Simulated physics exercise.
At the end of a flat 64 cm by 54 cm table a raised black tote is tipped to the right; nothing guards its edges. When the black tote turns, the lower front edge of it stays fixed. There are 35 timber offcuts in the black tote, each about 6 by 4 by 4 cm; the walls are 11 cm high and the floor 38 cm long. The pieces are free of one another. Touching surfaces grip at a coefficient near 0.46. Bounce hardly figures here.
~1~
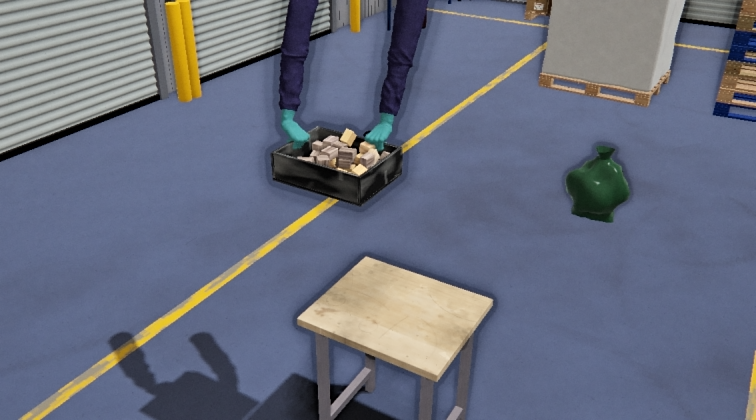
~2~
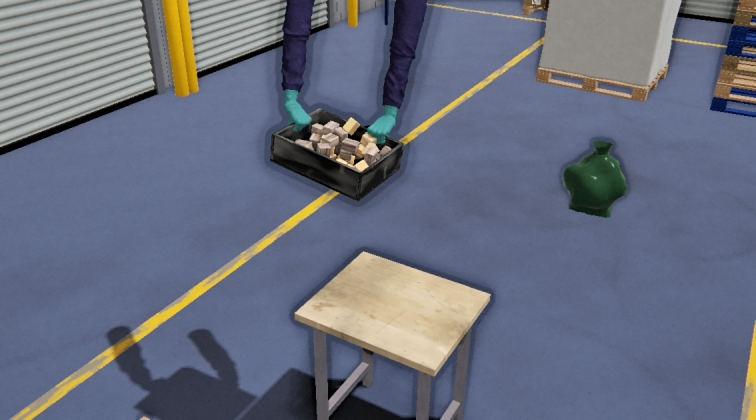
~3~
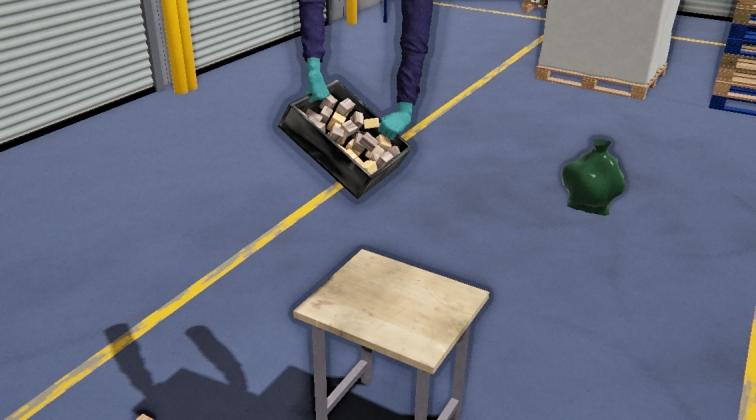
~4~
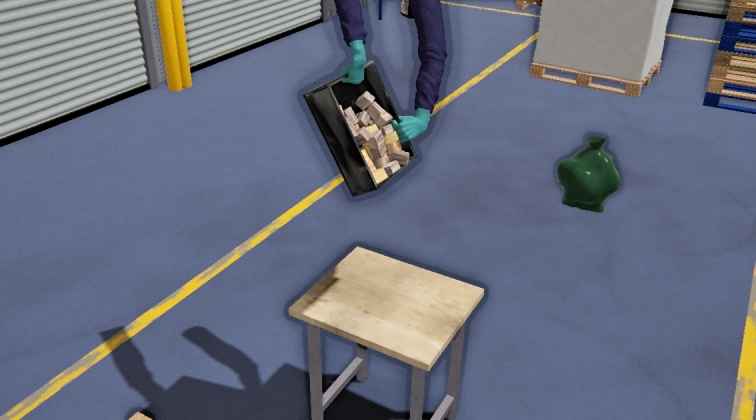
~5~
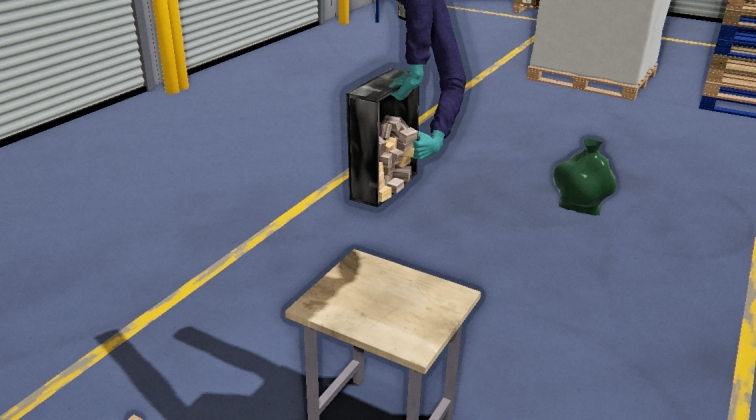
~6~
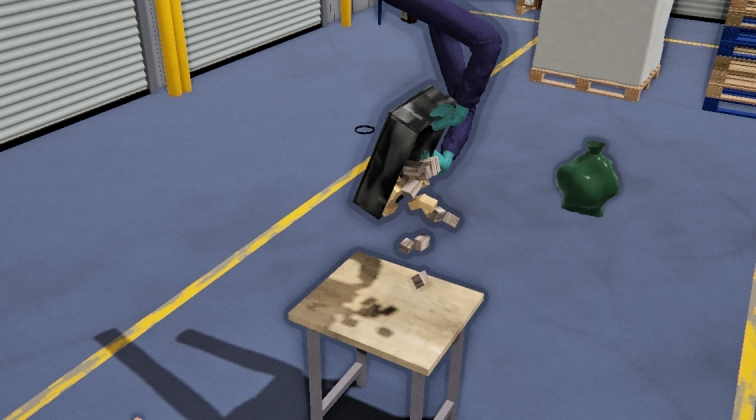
Gloved hands tip a raised black tote to the right, and timber offcuts tumble out.
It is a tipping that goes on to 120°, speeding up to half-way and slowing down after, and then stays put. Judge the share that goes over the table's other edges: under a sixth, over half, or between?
It is going to be fewer than a sixth.
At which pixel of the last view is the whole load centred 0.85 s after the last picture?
The centre sits near (443, 319).
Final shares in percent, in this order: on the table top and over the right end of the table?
First place roughly 70 per cent, second place roughly 30 per cent.
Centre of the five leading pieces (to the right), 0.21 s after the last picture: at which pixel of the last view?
Somewhere near pixel (460, 312).
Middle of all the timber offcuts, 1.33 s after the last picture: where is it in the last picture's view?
I'd put the middle close to (441, 321) in the last view.
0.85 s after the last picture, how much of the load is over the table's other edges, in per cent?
About 0 per cent.
Then, 0.21 s after the last picture, tilt 119°; 9 still in the black tote, 8 on the table top and 18 in the air.
Then, 0.48 s after the last picture, tilt 120°; 3 still in the black tote, 19 on the table top, 8 over the right end of the table and 5 in the air.
Then, 0.85 s after the last picture, tilt 120°; 25 on the table top and 10 over the right end of the table.
Final count (1.33 s after the last picture), 24 on the table top and 11 over the right end of the table. Asked share, 0 of 35, 0 per cent.
